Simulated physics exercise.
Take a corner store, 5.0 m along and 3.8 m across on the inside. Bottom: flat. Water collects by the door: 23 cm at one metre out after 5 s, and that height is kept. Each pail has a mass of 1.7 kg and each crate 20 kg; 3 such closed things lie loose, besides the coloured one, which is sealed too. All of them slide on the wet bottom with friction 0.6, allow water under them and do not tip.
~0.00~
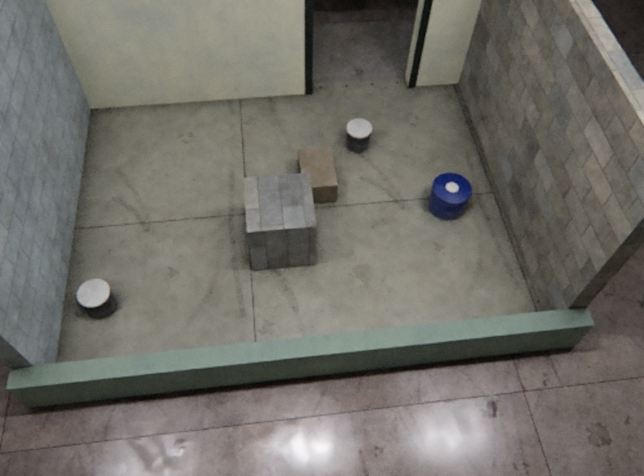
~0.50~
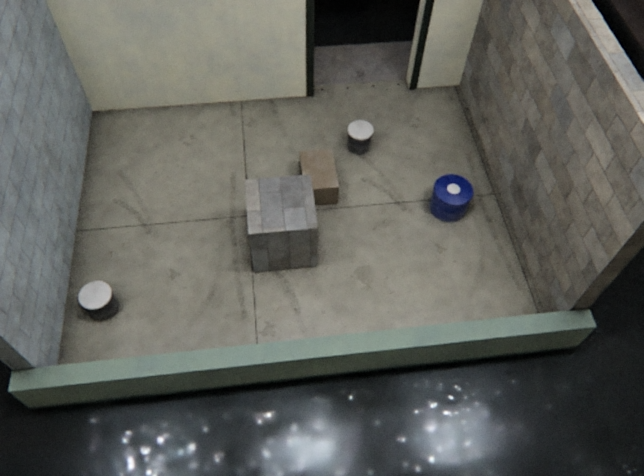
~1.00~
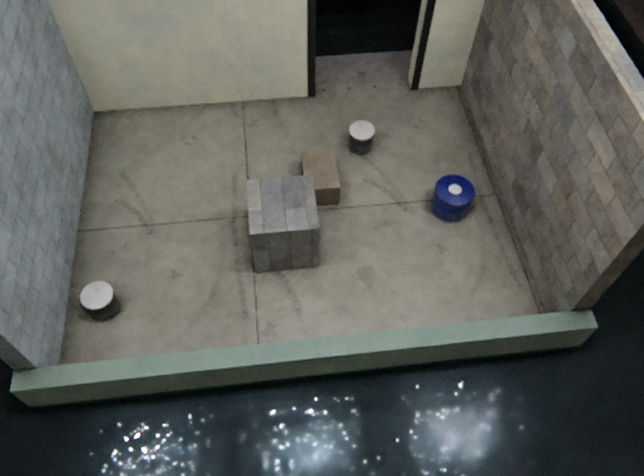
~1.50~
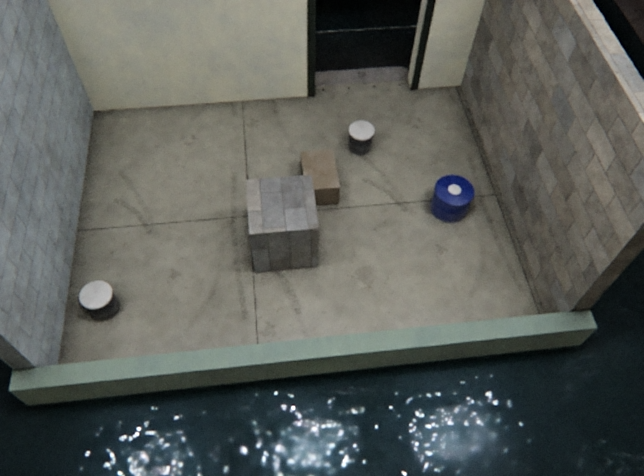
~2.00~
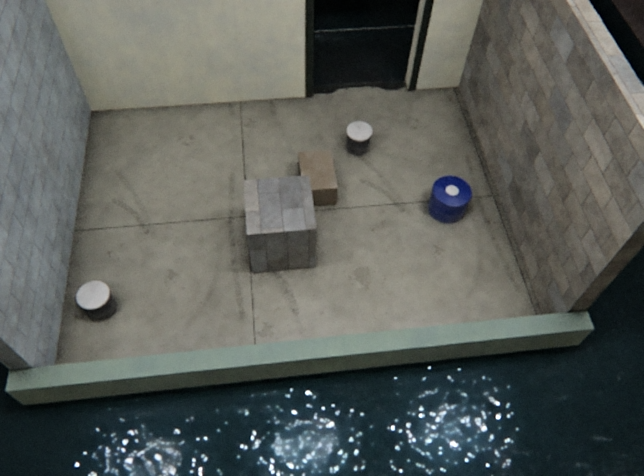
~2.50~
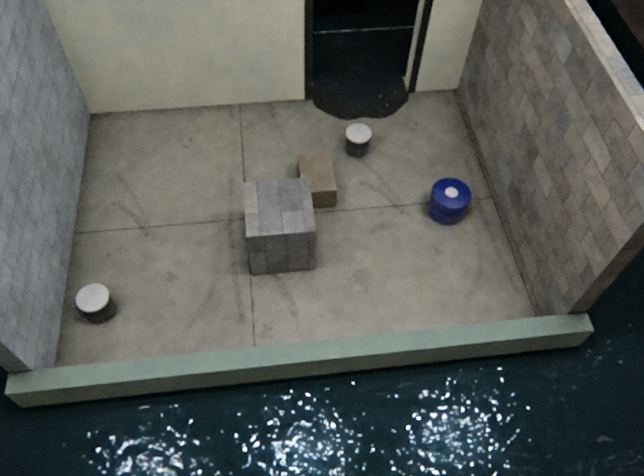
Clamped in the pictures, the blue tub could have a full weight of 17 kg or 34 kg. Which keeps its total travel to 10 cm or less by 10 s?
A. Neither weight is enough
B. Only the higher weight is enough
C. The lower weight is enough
Only the higher weight is enough.
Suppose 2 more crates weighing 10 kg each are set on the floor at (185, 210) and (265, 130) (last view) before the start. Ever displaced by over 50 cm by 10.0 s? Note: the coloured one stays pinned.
Taking them in order, the first is inside the line and the second is inside the line.
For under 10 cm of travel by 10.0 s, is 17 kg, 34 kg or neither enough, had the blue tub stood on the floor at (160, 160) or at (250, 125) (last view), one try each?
In that order: Both loads work; both loads work.
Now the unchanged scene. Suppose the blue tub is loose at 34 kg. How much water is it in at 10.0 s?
12 cm, roughly.
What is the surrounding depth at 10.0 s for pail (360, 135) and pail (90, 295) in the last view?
Roughly 10 and 11 cm.
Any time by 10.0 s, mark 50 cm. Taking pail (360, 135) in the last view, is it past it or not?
Result: Threshold exceeded.
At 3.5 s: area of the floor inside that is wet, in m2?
I'd put it close to 2.0 m2.
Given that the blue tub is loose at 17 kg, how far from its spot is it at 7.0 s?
5 cm.
After 3.5 s the blue tub would be 0 cm from its start with 17 kg and 0 cm from its start with 34 kg; 0 cm of water round it then.
After 4.5 s the blue tub would be 0 cm from its start with 17 kg and 0 cm from its start with 34 kg; 3 cm of water round it then.
After 7.0 s the blue tub would be 7 cm from its start with 17 kg and 0 cm from its start with 34 kg; 7 cm of water round it then.
After 10.0 s the blue tub would be 71 cm from its start with 17 kg and 0 cm from its start with 34 kg; 12 cm of water round it then.
